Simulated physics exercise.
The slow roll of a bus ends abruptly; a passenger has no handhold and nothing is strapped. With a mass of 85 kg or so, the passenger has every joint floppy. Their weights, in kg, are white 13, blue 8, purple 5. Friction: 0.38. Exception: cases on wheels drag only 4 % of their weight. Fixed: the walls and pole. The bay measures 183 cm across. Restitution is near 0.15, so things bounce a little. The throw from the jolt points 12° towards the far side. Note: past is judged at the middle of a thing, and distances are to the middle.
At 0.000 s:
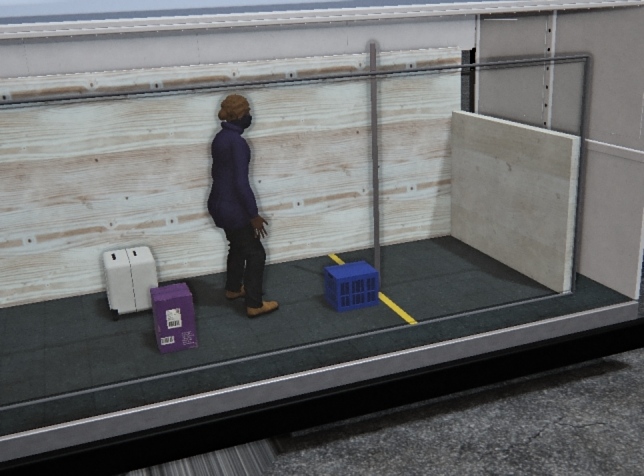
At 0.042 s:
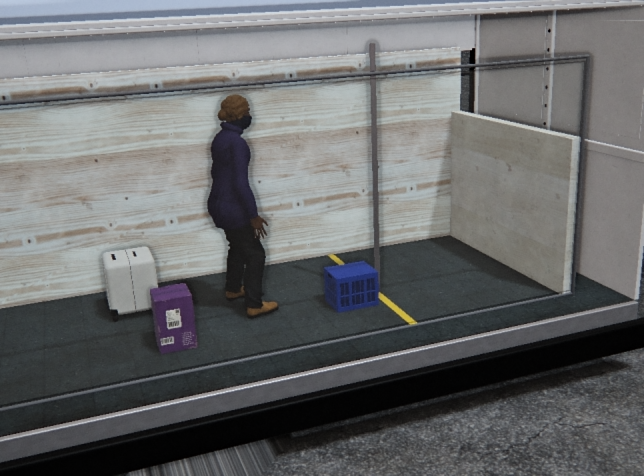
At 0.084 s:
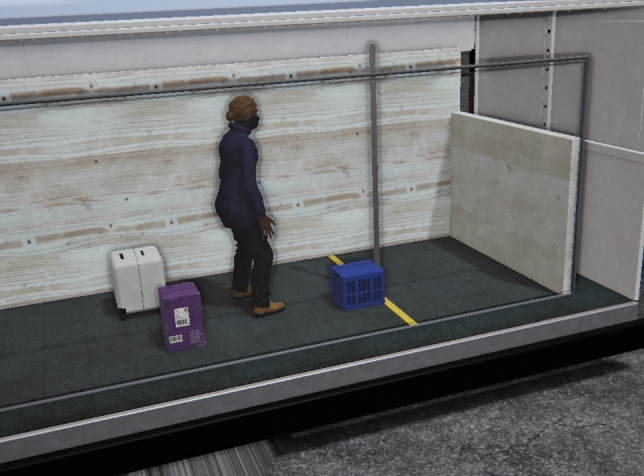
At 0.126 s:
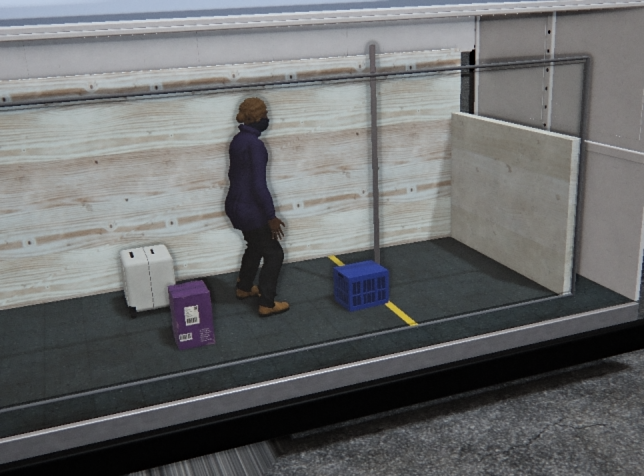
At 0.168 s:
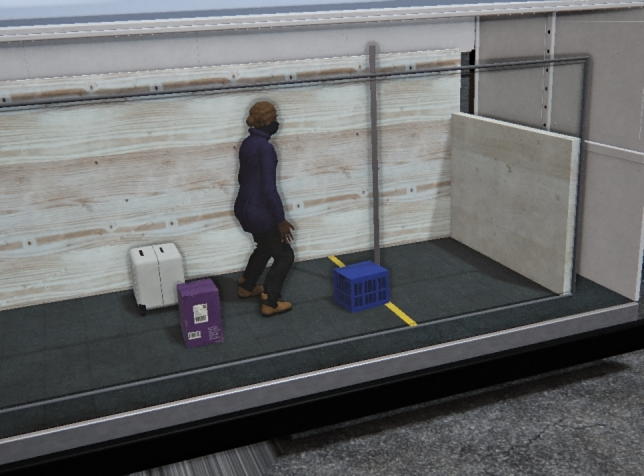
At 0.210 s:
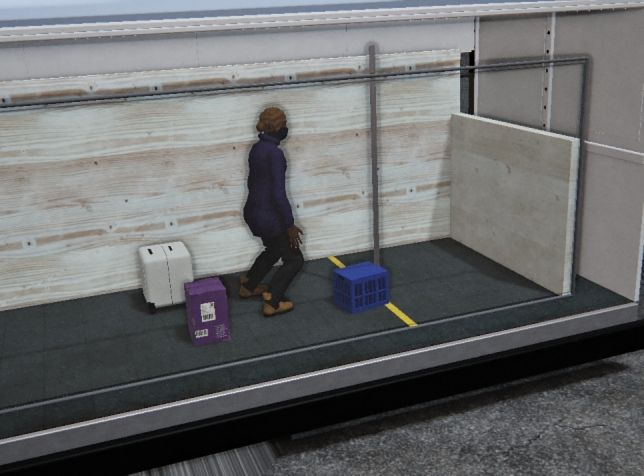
In this clip, a masked figure in a dark purple top, a white wheeled case and a purple pack slide gradually right across a dark floor; a blue crate shifts slightly right, and the figure's knees bend.
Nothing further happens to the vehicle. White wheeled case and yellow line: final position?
Result: Line intact.
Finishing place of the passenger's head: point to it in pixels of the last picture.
It ends up at about (400, 247).
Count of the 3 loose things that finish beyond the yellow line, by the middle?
The total is 0.
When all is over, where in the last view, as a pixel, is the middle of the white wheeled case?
It ends up near pixel (304, 244) in the last picture.
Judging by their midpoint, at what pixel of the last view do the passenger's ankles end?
The midpoint ends up close to (286, 280).
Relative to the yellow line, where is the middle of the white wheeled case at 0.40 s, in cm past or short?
About 130 cm short of it.
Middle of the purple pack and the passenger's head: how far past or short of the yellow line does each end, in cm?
Purple pack, 120 cm on the short side; passenger's head, 60 cm on the past side.
After 0.40 s the white wheeled case is 131 cm short of the yellow line, tilted 0°, near (205, 268) in the last picture's view; the blue crate 19 cm short of the yellow line, tilted 0°.
After 0.65 s the white wheeled case is 88 cm short of the yellow line, tilted 0°, near (251, 257) in the last picture's view; the blue crate 19 cm short of the yellow line, tilted 0°.
After 1.05 s the white wheeled case is 34 cm short of the yellow line, tilted 0°, near (303, 244) in the last picture's view; the blue crate 19 cm short of the yellow line, tilted 0°.
At rest, 1.6 s, white wheeled case stops short of the yellow line; blue crate stops short of the yellow line; purple pack stops short of the yellow line; passenger's head crosses the yellow line.
